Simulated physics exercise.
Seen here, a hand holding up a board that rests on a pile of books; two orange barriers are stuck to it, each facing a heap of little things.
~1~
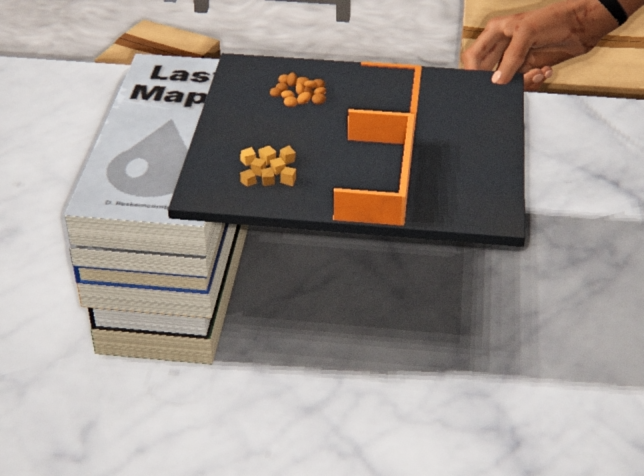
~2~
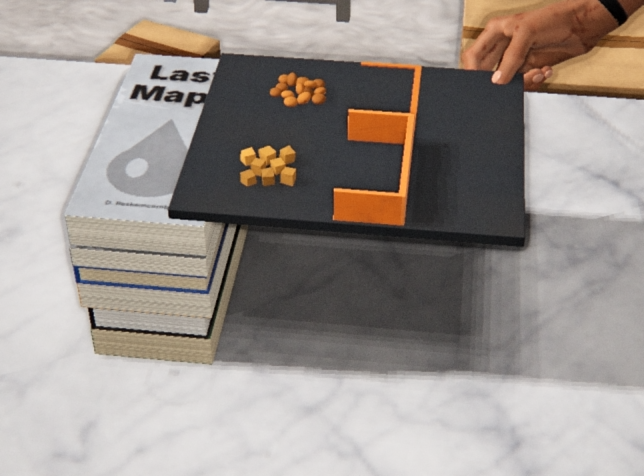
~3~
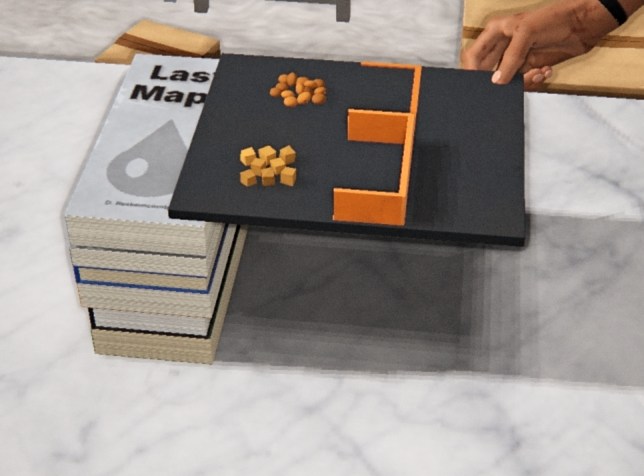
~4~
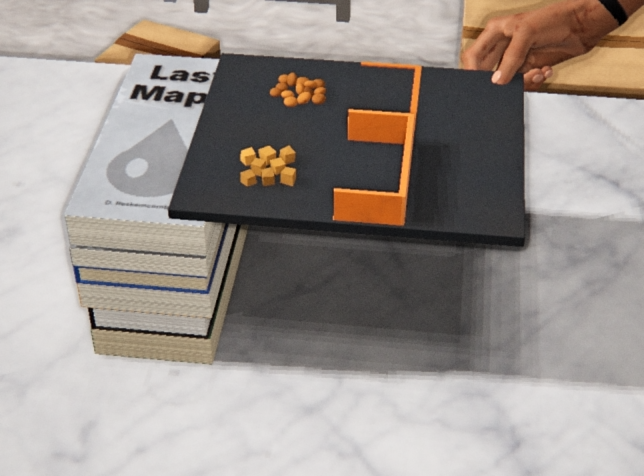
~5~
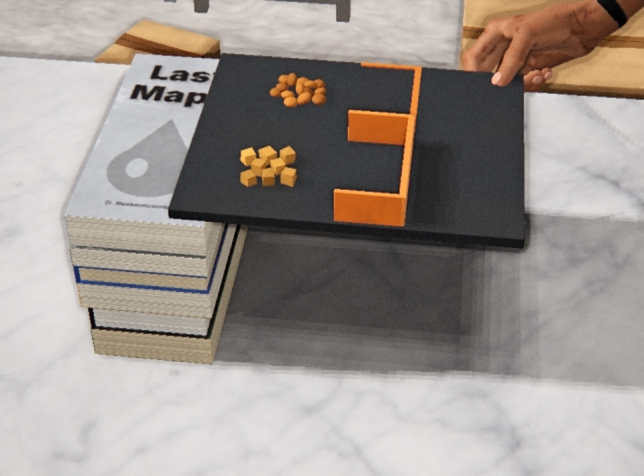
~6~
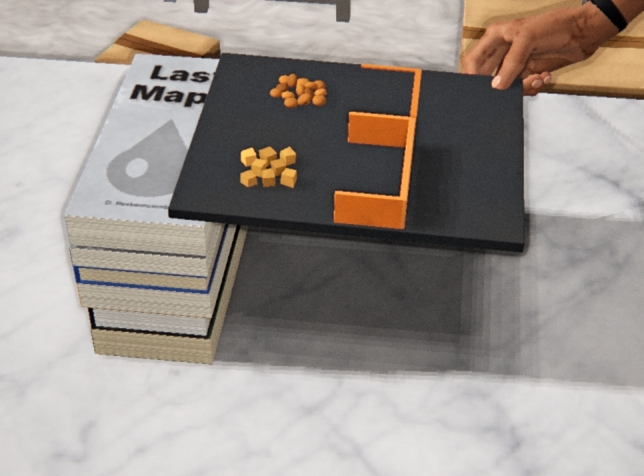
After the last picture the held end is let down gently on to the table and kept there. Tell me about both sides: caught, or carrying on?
The near handful piles up behind the barrier and the far handful jumps the barrier.
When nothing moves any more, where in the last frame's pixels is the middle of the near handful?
At about (354, 258).
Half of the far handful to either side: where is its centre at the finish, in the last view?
Around (496, 251).
Then, 1.01 s on from there, board sloping at 20°; near handful where it was; far handful where it was.
Then, 1.90 s on from there, board sloping at 38°; near handful has reached its bar; far handful near two thirds past its bar.
Then, 2.66 s on from there, board resting at 41°; near handful has reached its bar; far handful near two thirds past its bar.
In the end, board resting at 41°; near handful gathered behind its bar; far handful near two thirds past its bar.
